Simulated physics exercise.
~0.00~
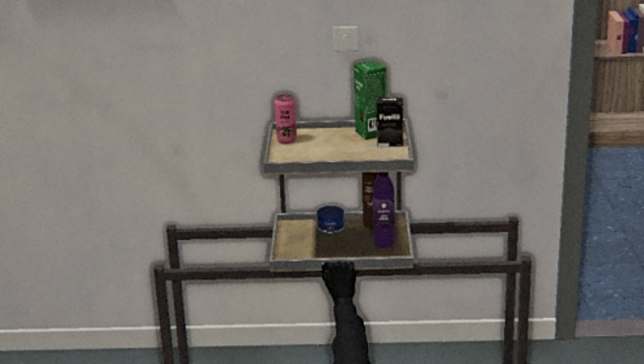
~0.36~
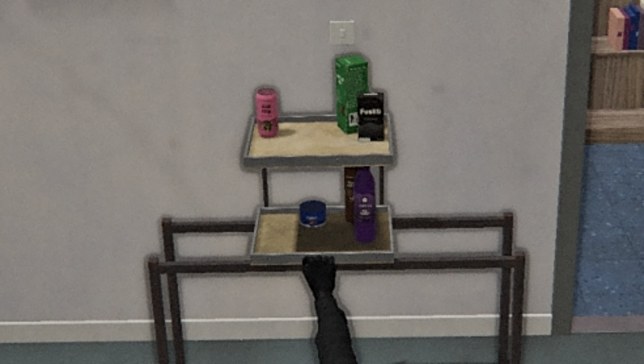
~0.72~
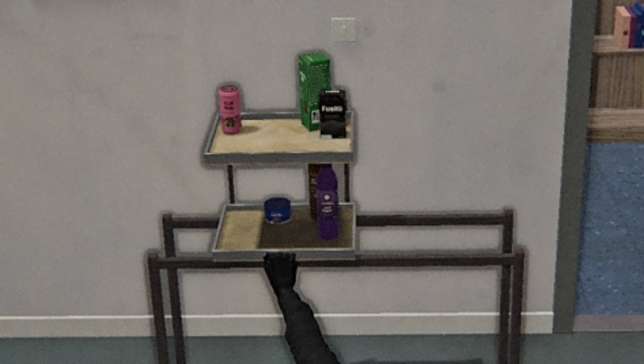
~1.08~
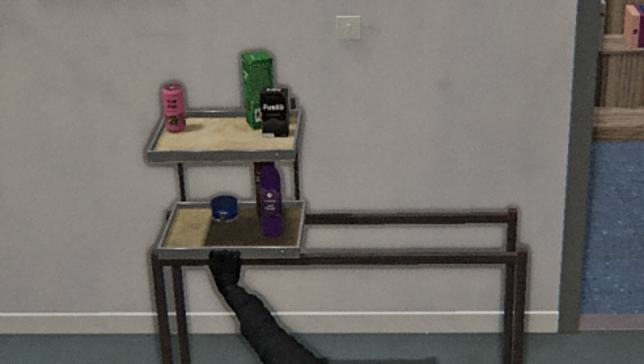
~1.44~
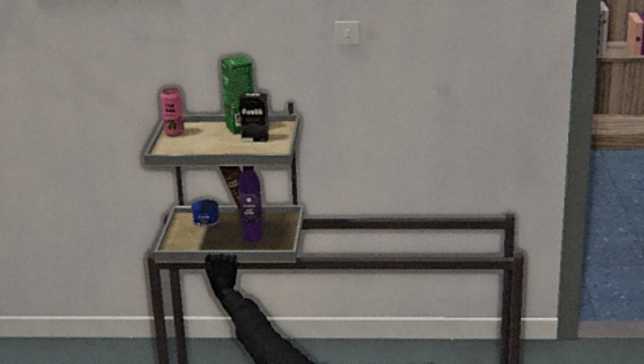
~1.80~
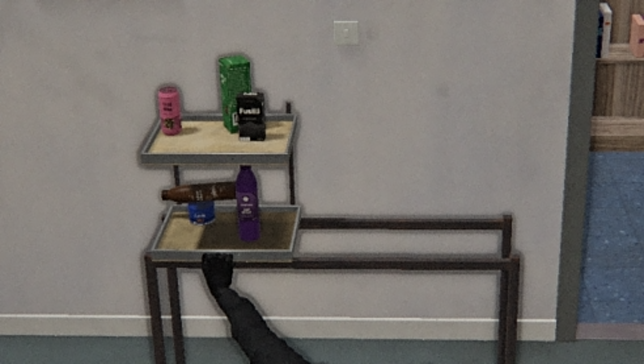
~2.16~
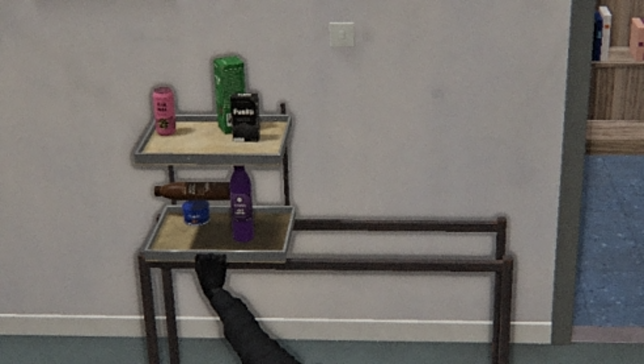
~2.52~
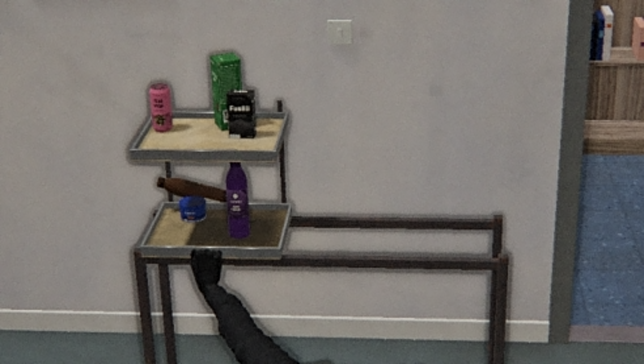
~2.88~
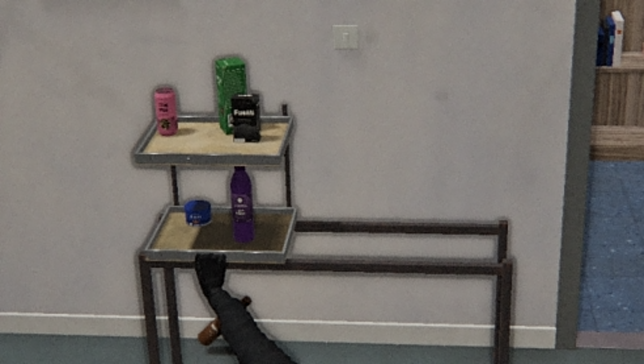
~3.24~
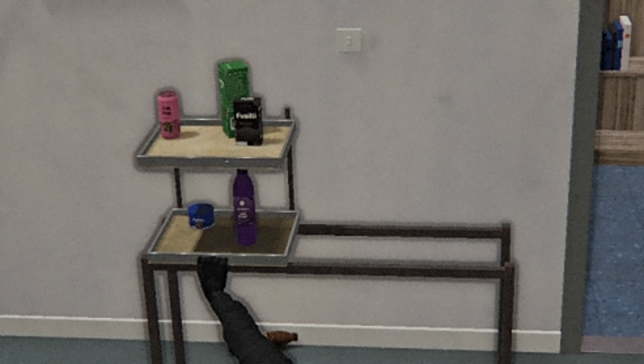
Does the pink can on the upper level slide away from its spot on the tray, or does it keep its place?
The pink can keeps its place on the upper level of the tray.
